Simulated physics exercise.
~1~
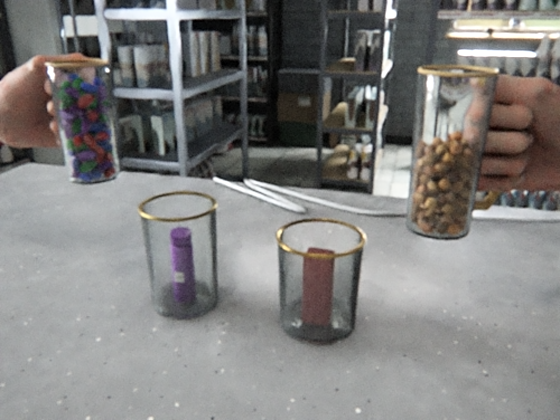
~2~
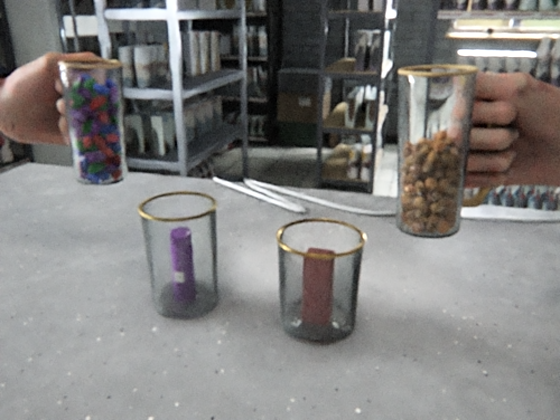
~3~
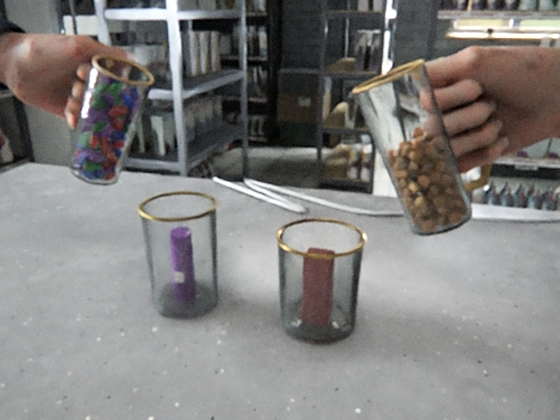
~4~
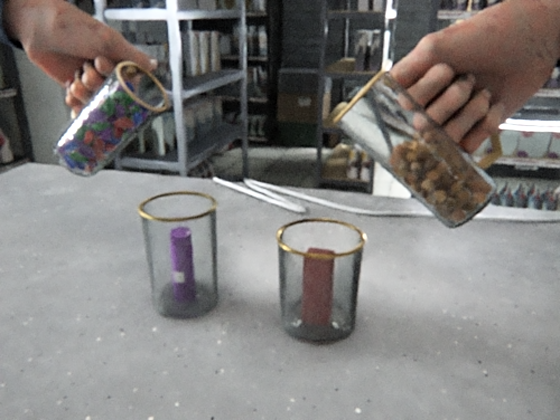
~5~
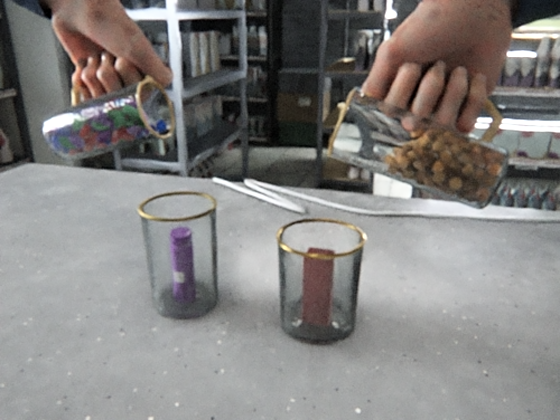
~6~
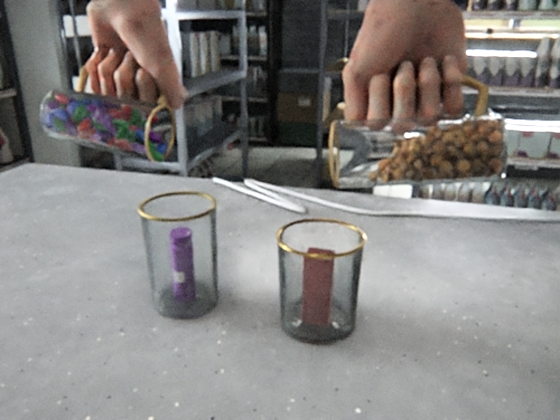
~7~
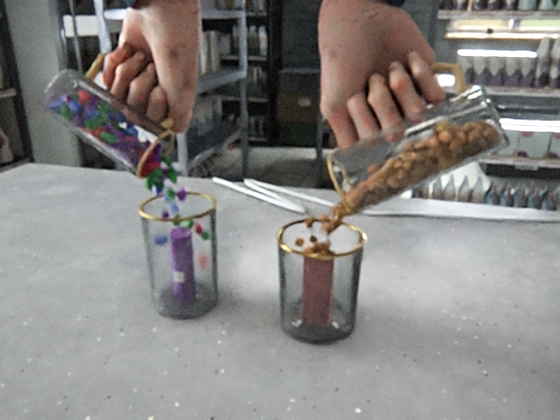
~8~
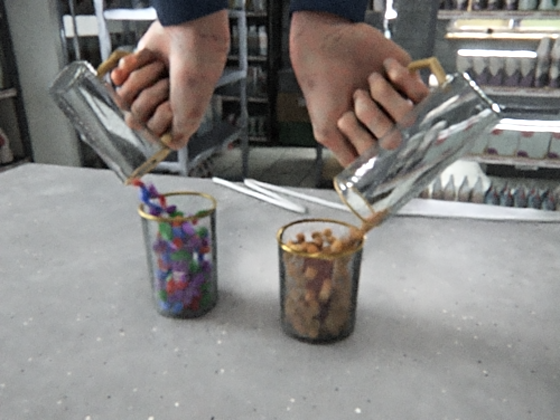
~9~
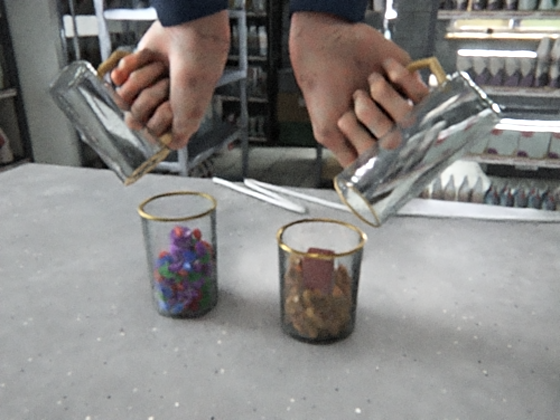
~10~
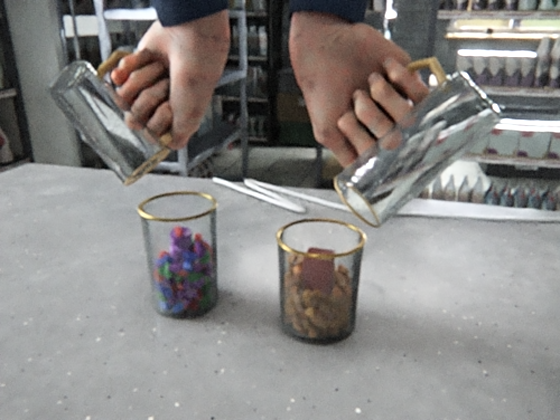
Two hands hold clear, gold-rimmed cups above a grey counter seen from the front by a still camera, the left cup filled with multicoloured bits and the right with light brown pieces. Below stand two clear glasses, a purple stick upright in the left one and a reddish-brown block in the right, with shelves behind. The hands tip both cups inward until they lie sideways, then tilt them further so the pieces tumble into the glasses. Both cups empty and stay tilted. The heaps settle around the objects, leaving the left glass fuller, with both objects still showing.
